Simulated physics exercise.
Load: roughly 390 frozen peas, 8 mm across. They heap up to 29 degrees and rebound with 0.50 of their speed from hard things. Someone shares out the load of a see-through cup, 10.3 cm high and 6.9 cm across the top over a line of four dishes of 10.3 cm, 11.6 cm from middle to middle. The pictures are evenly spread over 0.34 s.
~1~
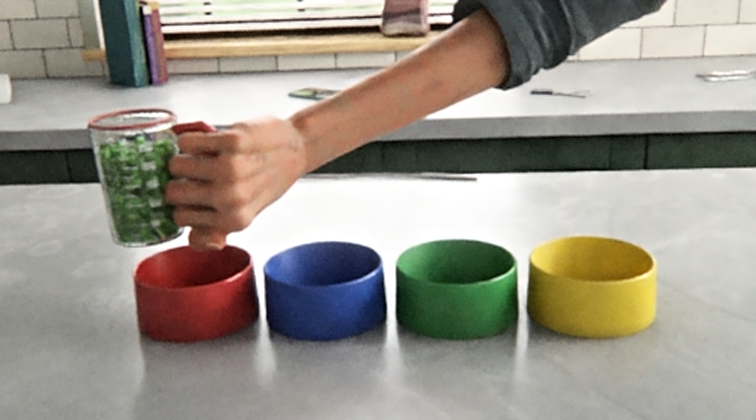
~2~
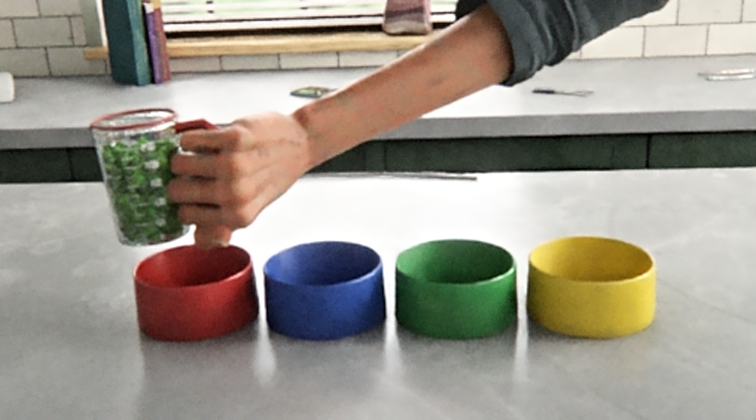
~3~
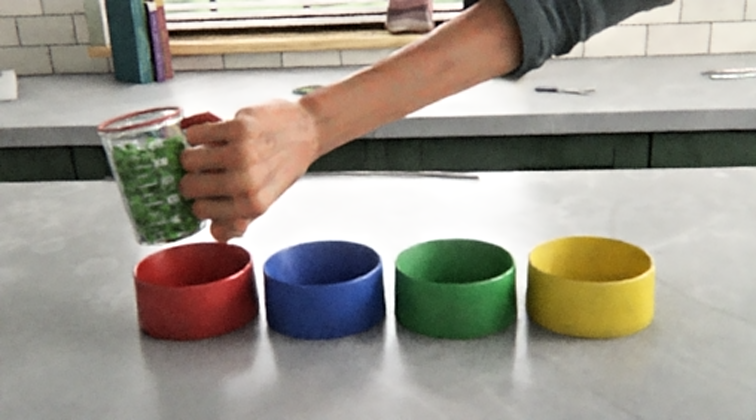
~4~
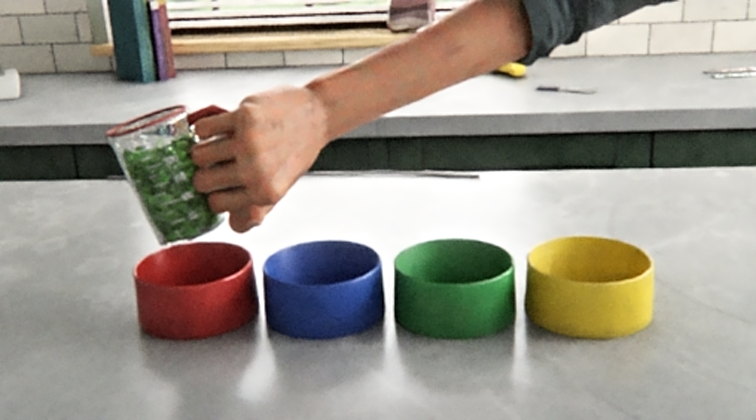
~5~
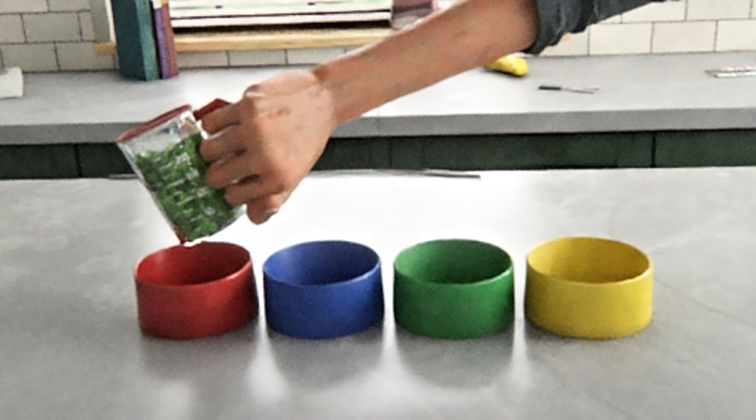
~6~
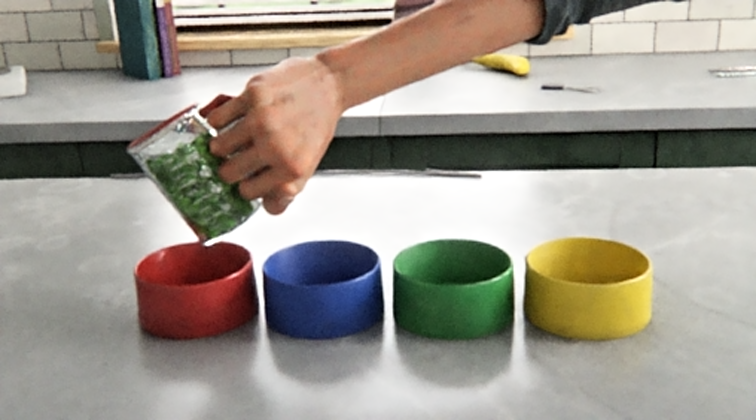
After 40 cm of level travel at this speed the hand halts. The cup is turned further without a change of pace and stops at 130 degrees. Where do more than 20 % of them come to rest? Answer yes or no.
Red: No, blue: Yes, green: No, yellow: No, counter: No.
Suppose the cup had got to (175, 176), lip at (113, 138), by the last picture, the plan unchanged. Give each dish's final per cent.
Red 20; blue 70; green 0; yellow 0.
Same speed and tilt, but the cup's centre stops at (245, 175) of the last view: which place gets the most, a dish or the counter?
Most goes to: Red.
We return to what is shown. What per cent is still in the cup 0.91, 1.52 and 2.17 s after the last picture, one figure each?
About 50, 0, 0.
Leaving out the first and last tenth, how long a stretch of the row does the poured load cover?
Roughly 7 cm.
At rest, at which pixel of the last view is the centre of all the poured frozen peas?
Near (330, 292).
Then, 0.91 s after the last picture, tilt 126 degrees; cup holds 50 %, blue 45 %.
Then, 1.52 s after the last picture, tilt 130 degrees; cup holds 0 %, blue 85 %, green 5 %.
Then, 2.17 s after the last picture, tilt 130 degrees; cup holds 0 %, blue 85 %, green 5 %.
In the end, red 0 %, blue 85 %, green 5 %, yellow 0 %, counter 10 %.
